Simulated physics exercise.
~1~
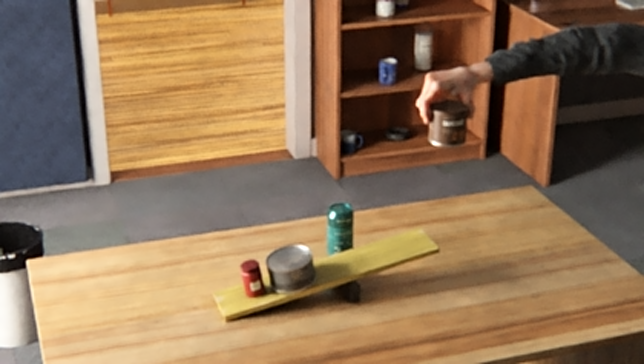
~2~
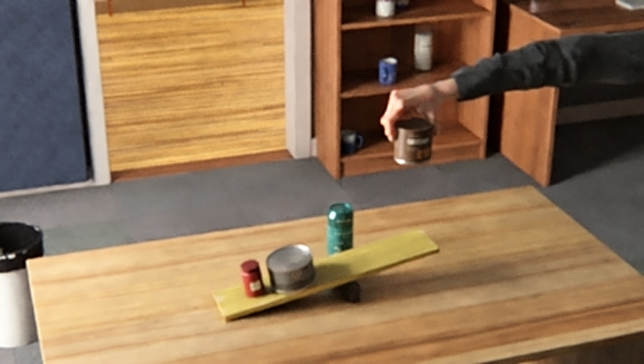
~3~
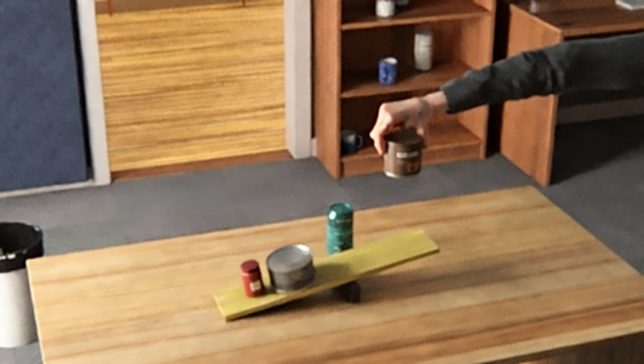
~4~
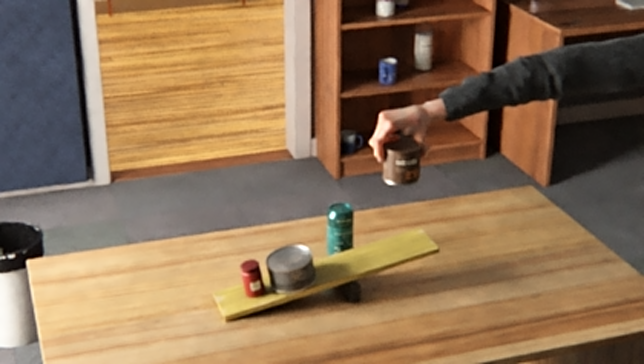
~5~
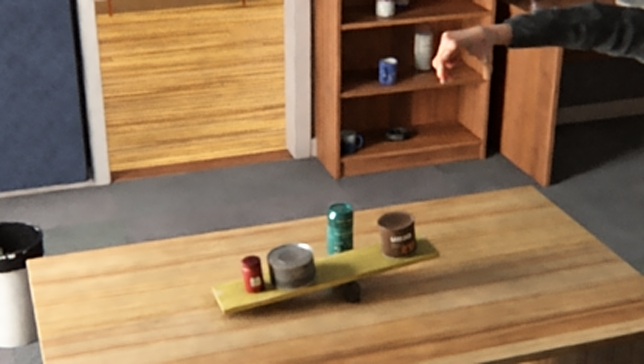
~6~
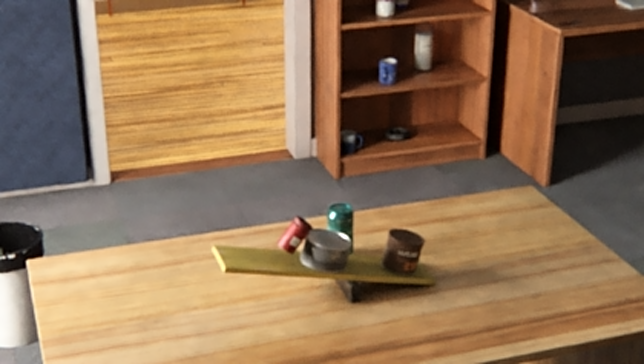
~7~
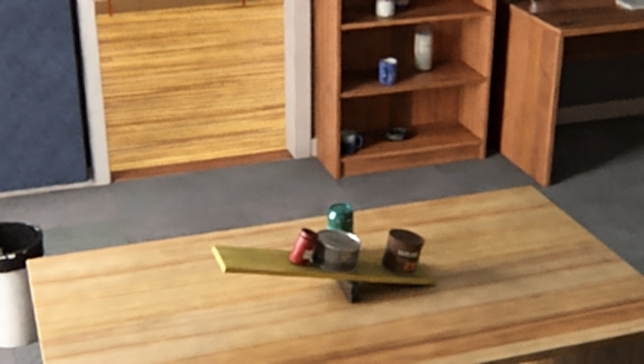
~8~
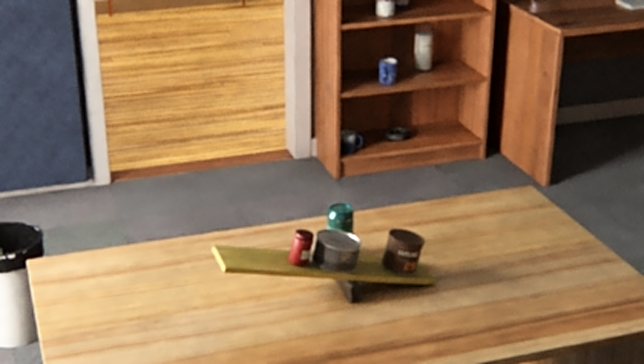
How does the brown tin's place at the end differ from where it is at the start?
At the start the brown tin is held in a hand in the air above the table. At the end it rests on the lowered right side of the yellow plank, lower and a little further left than before.
